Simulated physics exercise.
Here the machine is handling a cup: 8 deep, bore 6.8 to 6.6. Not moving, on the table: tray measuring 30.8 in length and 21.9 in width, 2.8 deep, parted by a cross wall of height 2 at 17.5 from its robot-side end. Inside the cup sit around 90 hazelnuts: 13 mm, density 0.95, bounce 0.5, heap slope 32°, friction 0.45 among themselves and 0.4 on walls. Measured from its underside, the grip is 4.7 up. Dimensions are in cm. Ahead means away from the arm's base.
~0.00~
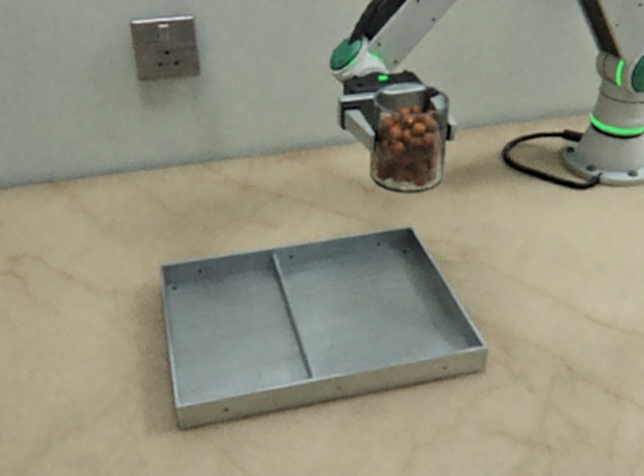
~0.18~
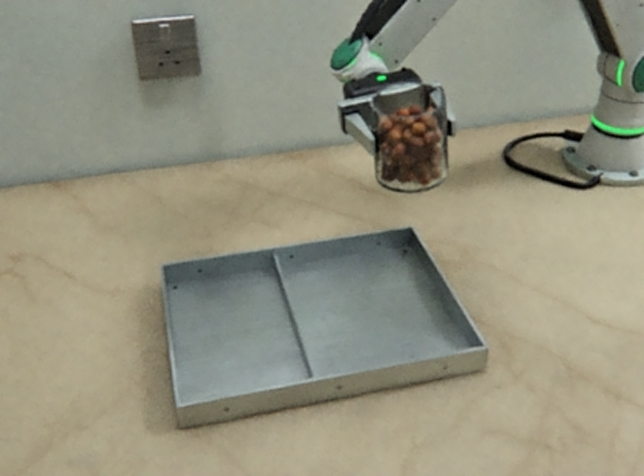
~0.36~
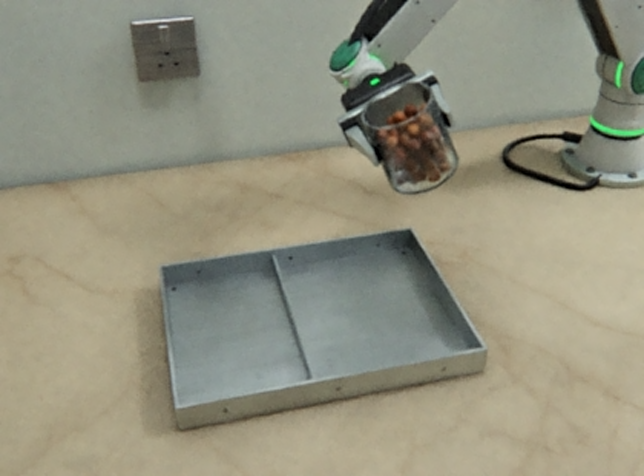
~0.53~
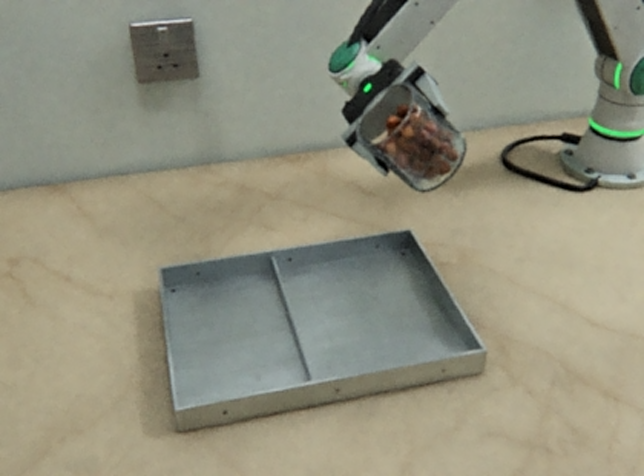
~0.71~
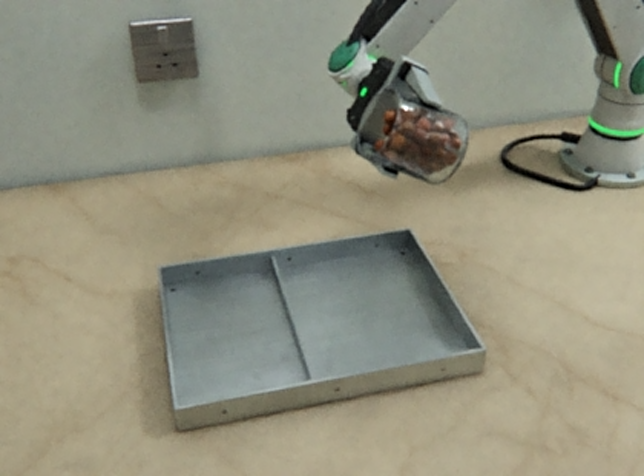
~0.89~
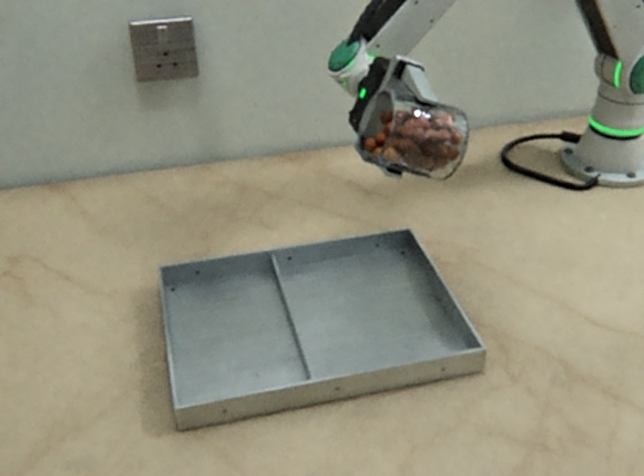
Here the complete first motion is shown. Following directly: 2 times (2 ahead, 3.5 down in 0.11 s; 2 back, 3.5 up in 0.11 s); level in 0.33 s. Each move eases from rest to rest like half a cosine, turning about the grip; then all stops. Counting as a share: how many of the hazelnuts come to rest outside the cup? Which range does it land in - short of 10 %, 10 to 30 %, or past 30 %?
It lands short of 10 %.
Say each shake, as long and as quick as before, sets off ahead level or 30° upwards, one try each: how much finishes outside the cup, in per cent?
I'd say close to 40 percent for the first and close to 55 percent for the second.
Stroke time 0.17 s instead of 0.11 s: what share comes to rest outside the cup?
It would come to roughly 0 %.
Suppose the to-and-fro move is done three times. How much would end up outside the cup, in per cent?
That would give close to 5 percent.
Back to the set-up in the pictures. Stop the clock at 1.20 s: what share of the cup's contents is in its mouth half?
Near 35 in a hundred.
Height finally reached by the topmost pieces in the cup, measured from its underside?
Around 7.0 cm up.
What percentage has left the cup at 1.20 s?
Roughly 0 percent is out.
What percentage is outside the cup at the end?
I'd put it near 0 per cent.
After 1.20 s, tilted 68° forward, highest piece 21 above the table; 87 in the cup, 1 in flight or on a rim.
After 1.51 s, tilted 30° forward, highest piece 24 above the table; 87 in the cup, 1 in the far-side part.
After 1.86 s, level, highest piece 25 above the table; 87 in the cup, 1 in the far-side part.
After 2.91 s, level, highest piece 25 above the table; 87 in the cup, 1 in the far-side part.
In the end, 87 in the cup, 1 in the far-side part. That is 1 % outside the cup.
